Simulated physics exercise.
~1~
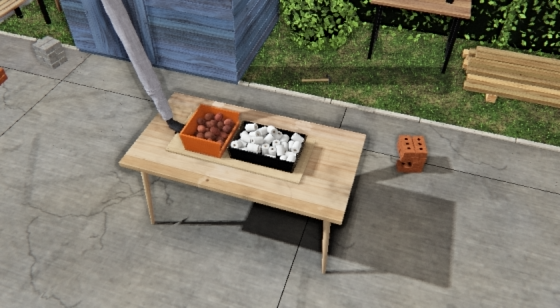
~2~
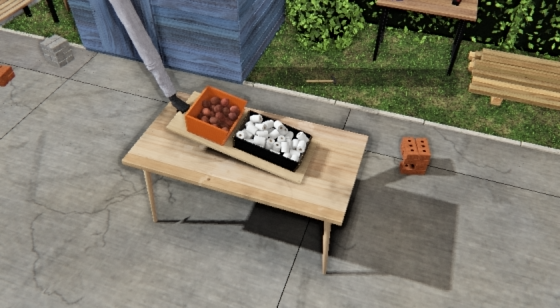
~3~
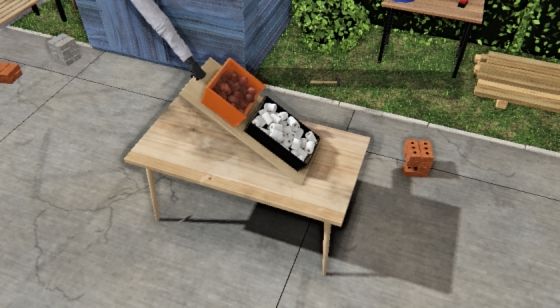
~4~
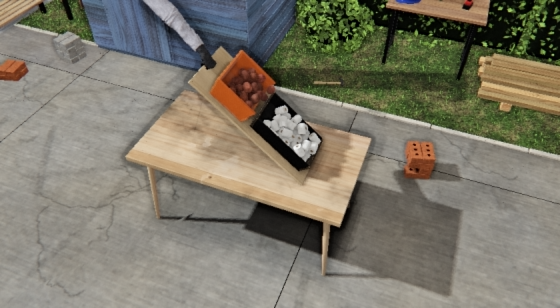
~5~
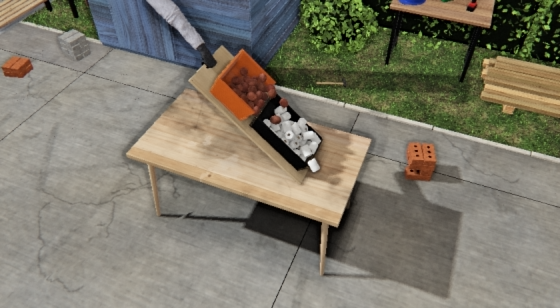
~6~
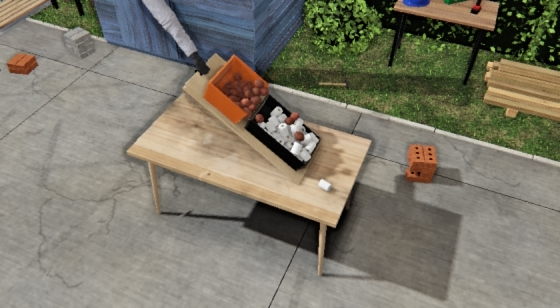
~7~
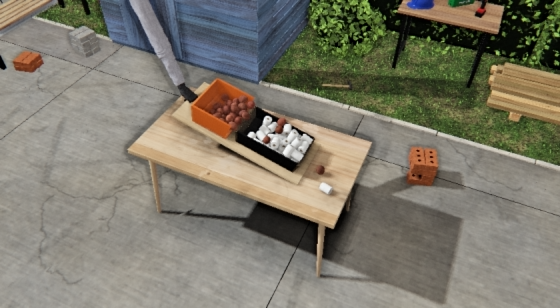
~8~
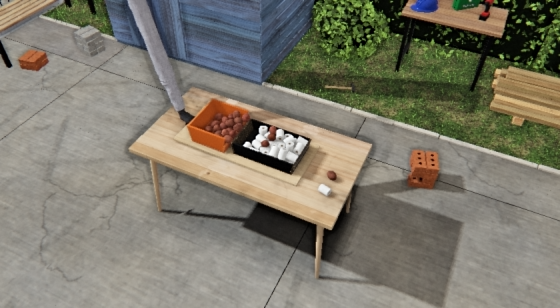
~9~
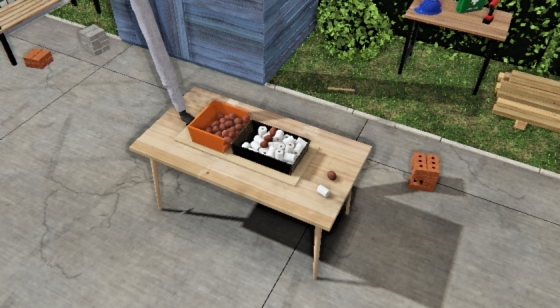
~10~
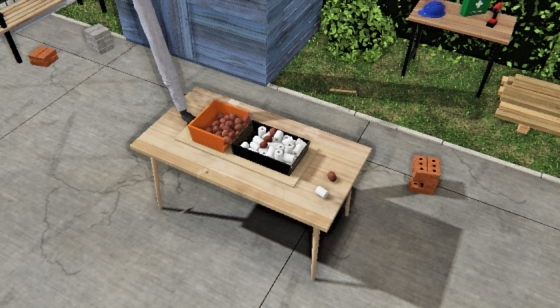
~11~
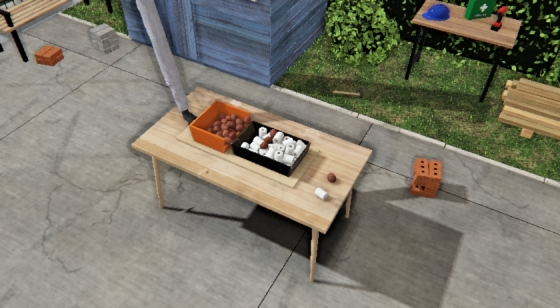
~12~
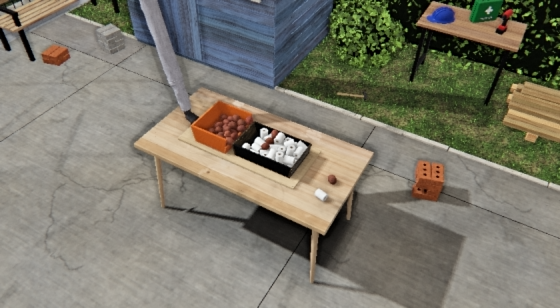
A grey arm tilts a board with two tubs, spilling some pieces, then lowers it.
